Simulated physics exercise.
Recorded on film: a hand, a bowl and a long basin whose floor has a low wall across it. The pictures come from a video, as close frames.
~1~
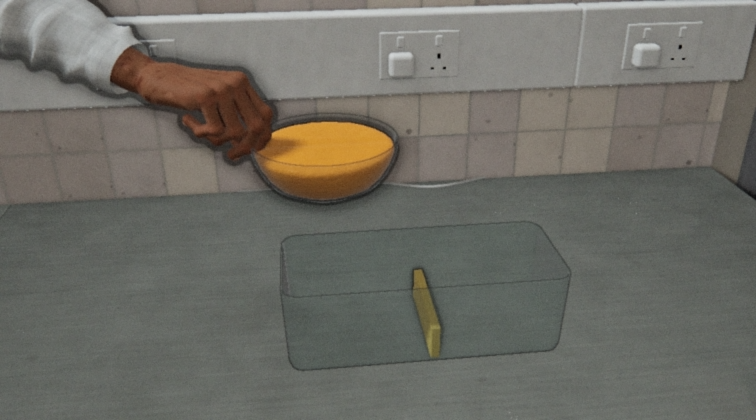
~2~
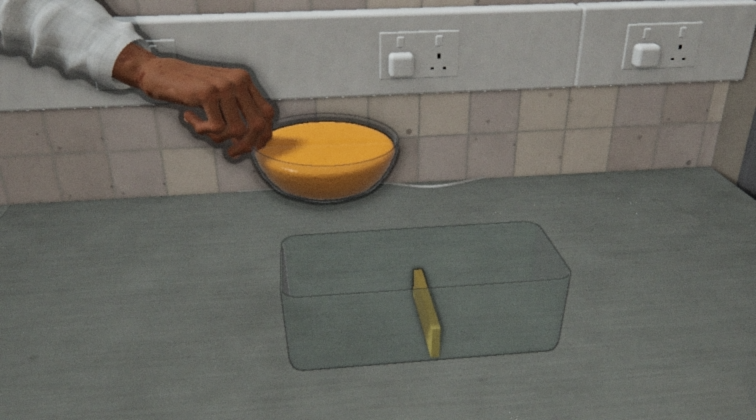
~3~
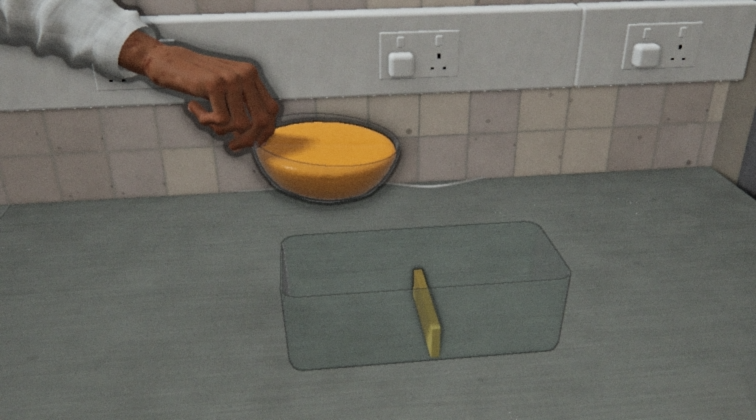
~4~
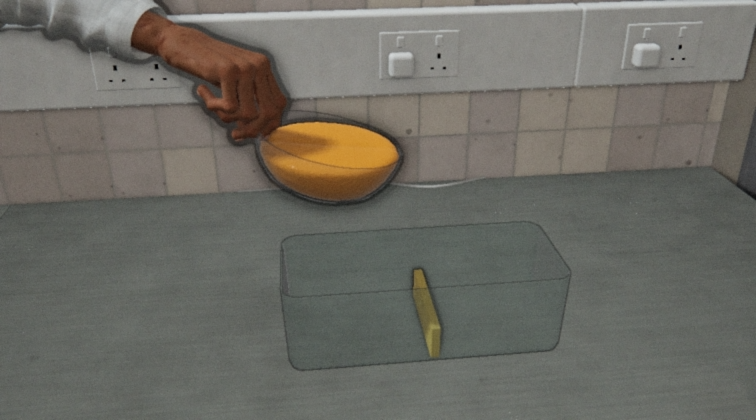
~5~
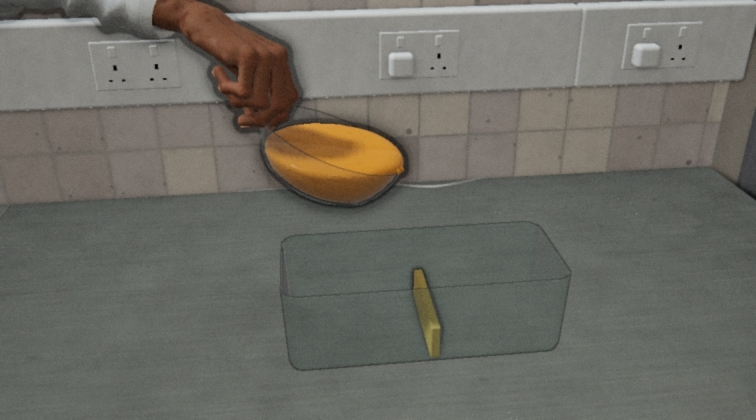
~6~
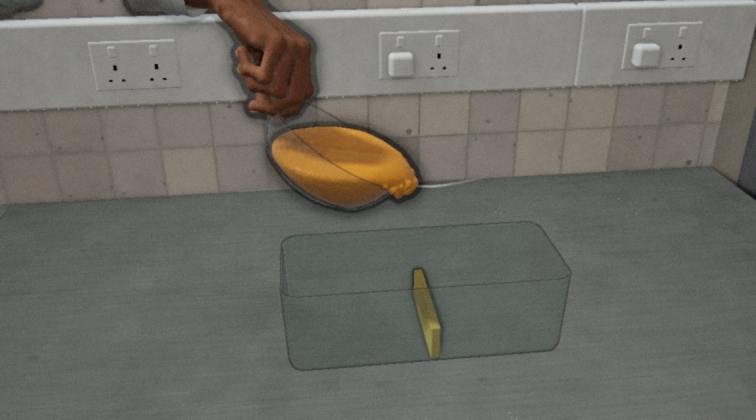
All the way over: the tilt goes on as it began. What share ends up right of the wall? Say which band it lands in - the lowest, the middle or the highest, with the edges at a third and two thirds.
After it calms, what's right of the wall is a middling share, one third to two thirds.
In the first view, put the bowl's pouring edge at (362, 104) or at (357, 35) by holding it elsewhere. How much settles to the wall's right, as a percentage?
It would come to near 30 per cent, and then near 40 per cent.
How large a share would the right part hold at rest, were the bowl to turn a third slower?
It comes to some 65 in a hundred.
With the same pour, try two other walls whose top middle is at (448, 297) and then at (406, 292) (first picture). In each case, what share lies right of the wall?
Note: Roughly 30 % in case one, 75 % in case two.
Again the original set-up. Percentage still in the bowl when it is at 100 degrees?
I'd put it at some 5 in a hundred.
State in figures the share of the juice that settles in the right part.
I'd say close to 55 per cent.
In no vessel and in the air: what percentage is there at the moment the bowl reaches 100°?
20 in a hundred.
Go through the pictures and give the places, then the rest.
In the first frame, it leans 0°; its right rim is at (397, 136); the juice meets the walls at (254, 147) and (394, 141); the long basin's rim runs from (282, 266) to (554, 249); the wall's top is at (426, 298).
In the second frame, it leans 2°; its right rim is at (397, 137); the juice meets the walls at (254, 146) and (394, 141).
In the third frame, it leans 6°; its right rim is at (399, 143); the juice meets the walls at (256, 144) and (395, 144).
In the fourth frame, it leans 13°; its right rim is at (400, 152); the juice meets the walls at (260, 142) and (398, 147).
In the fifth frame, it leans 23°; its right rim is at (400, 163); the juice meets the walls at (264, 141) and (395, 156); 4 per cent is over the edge.
In the sixth frame, it leans 35°; its right rim is at (397, 177); the juice meets the walls at (271, 145) and (382, 159); 14 per cent is over the edge.
A moment on, the bowl is tipped right over and 3 per cent is still to pour, 21 is left of the wall and 55 right of it.
Next, the bowl is tipped right over and 0 per cent is still to pour, 38 is left of the wall and 50 right of it.
Then the bowl is tipped right over and 0 per cent is still to pour, 40 is left of the wall and 56 right of it.
Later the bowl is tipped right over and 0 per cent is still to pour, 41 is left of the wall and 55 right of it.
Finally, 41 per cent lies left of the wall, 55 right of it and 4 outside.
